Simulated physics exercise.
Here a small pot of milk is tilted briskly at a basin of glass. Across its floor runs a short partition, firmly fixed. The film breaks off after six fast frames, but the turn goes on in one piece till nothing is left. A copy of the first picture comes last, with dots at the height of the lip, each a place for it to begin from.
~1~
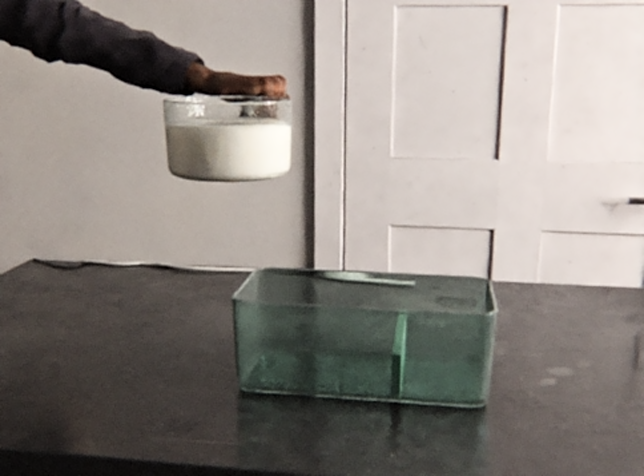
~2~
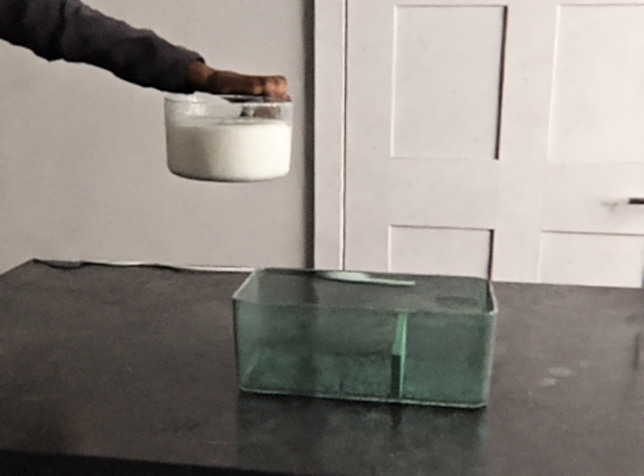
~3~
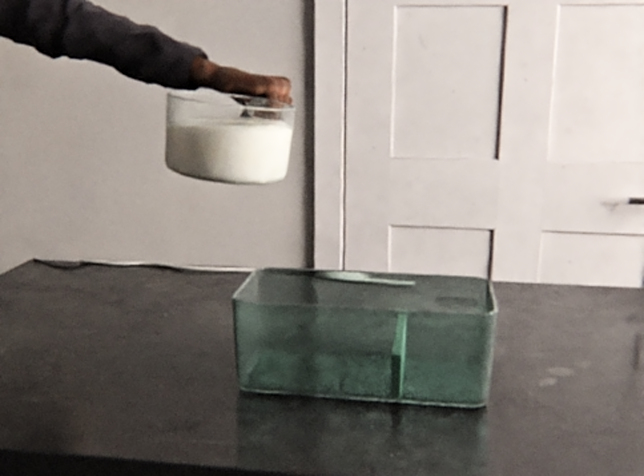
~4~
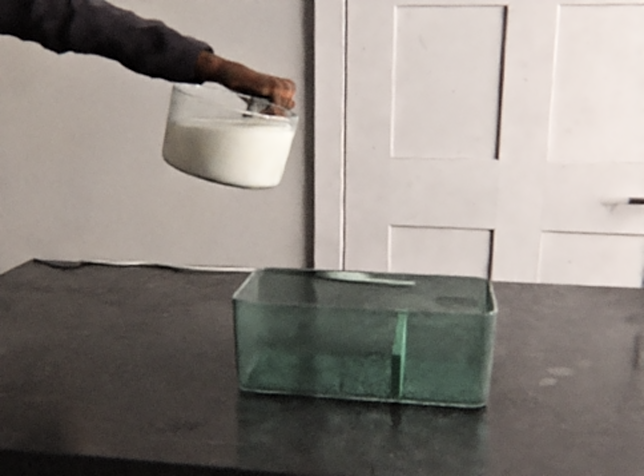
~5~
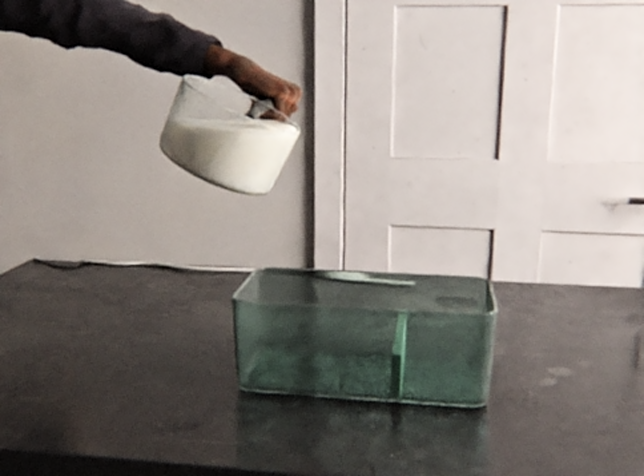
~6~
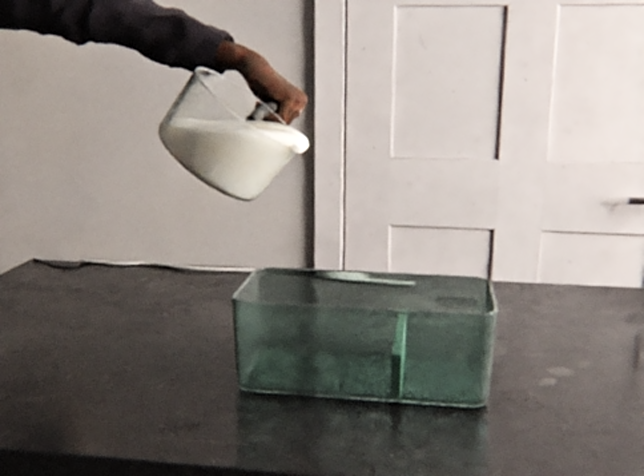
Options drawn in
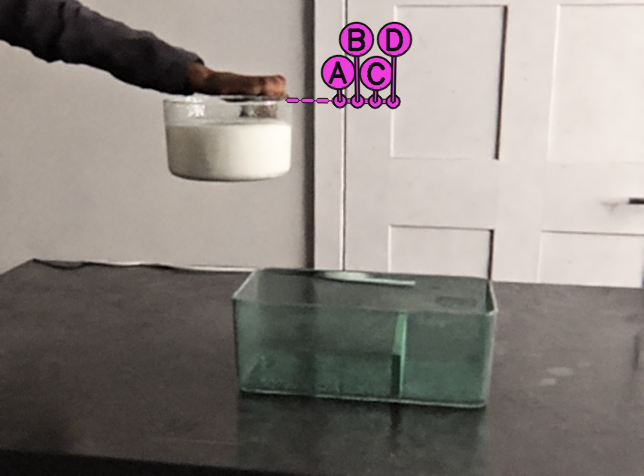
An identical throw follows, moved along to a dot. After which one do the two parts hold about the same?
Best: B.
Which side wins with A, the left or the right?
The left side.
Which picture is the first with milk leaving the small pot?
Picture 6.
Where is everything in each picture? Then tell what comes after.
In the first frame, upright, lip at (288, 100); basin from (238, 387) to (488, 405); top of the wall at (400, 333); nothing has left yet.
In the second frame, upright, lip at (289, 102); nothing has left yet.
In the third frame, tipped about 7°, lip at (292, 108); nothing has left yet.
In the fourth frame, tipped about 15°, lip at (295, 117); nothing has left yet.
In the fifth frame, tipped about 25°, lip at (297, 130); nothing has left yet.
In the sixth frame, tipped about 38°, lip at (297, 146); milk is over the lip, down to (301, 149).
In magenta, A at (339, 100); B at (357, 101); C at (375, 101); D at (393, 101).
With A, about 65 % ends left of the wall and 32 % right of it; 3 % is lost outside.
With B, about 51 % ends left of the wall and 46 % right of it; 3 % is lost outside.
With C, about 34 % ends left of the wall and 62 % right of it; 4 % is lost outside.
With D, about 22 % ends left of the wall and 76 % right of it; 3 % is lost outside.
